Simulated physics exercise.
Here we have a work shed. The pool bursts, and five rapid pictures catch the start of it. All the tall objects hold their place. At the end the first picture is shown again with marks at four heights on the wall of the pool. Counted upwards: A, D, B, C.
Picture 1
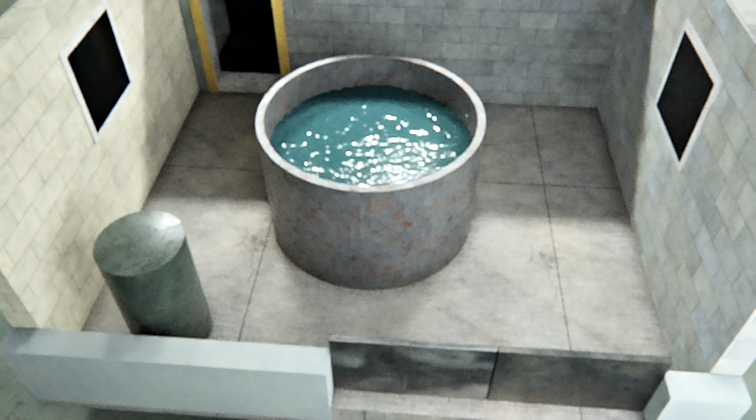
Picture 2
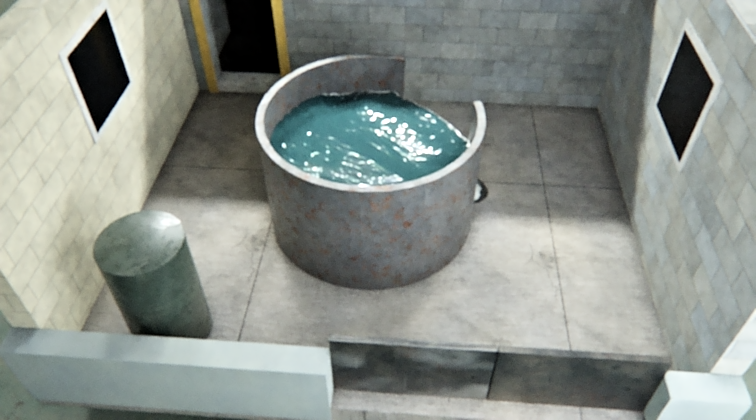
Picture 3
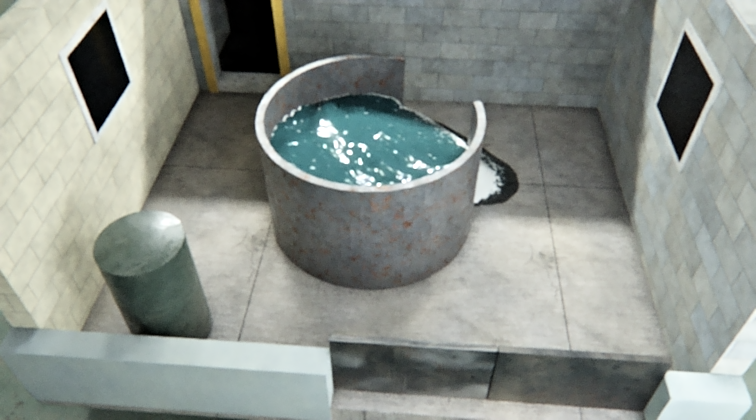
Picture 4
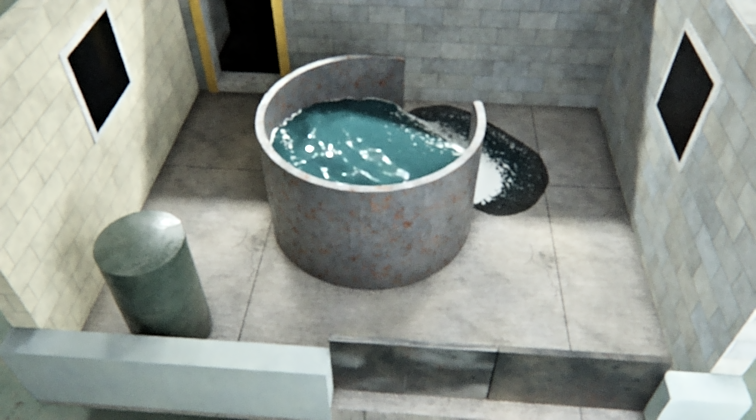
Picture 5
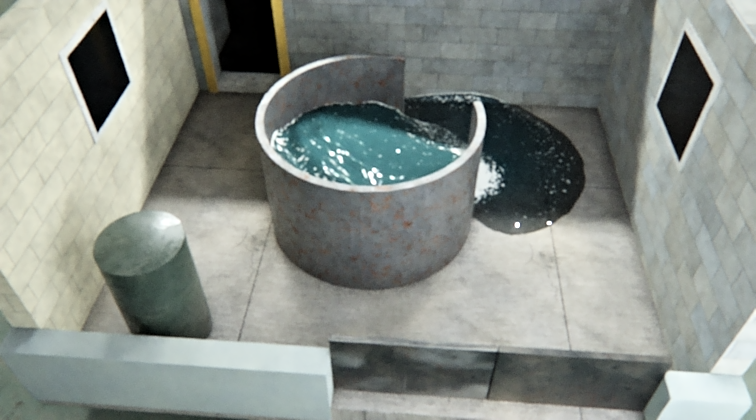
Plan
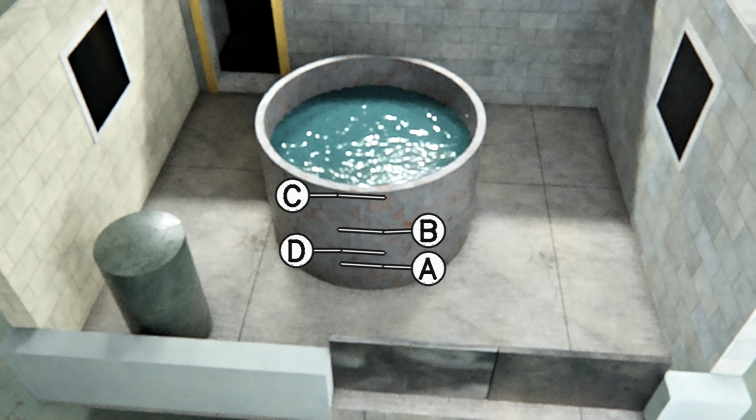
The clip shows a round, rust-flecked tank of blue-green water in a brick-walled work area; a section of its back right wall disappears, and water pours out through the gap, spreading in a widening dark pool across the floor.
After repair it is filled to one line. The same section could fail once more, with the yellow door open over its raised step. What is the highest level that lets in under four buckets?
Mark B.
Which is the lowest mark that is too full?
C.
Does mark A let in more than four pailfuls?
No.
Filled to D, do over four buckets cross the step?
No, not at all.
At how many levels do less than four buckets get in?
Three of them.
On the marked copy, A at (362, 265); B at (361, 230); C at (360, 196); D at (362, 251); from the bottom up A, D, B, C.
Choosing A, nothing gets over.
Choosing B, a splash gets over, under a bucket.
Choosing C, about 14 bucketfuls get in.
Choosing D, nothing gets over.
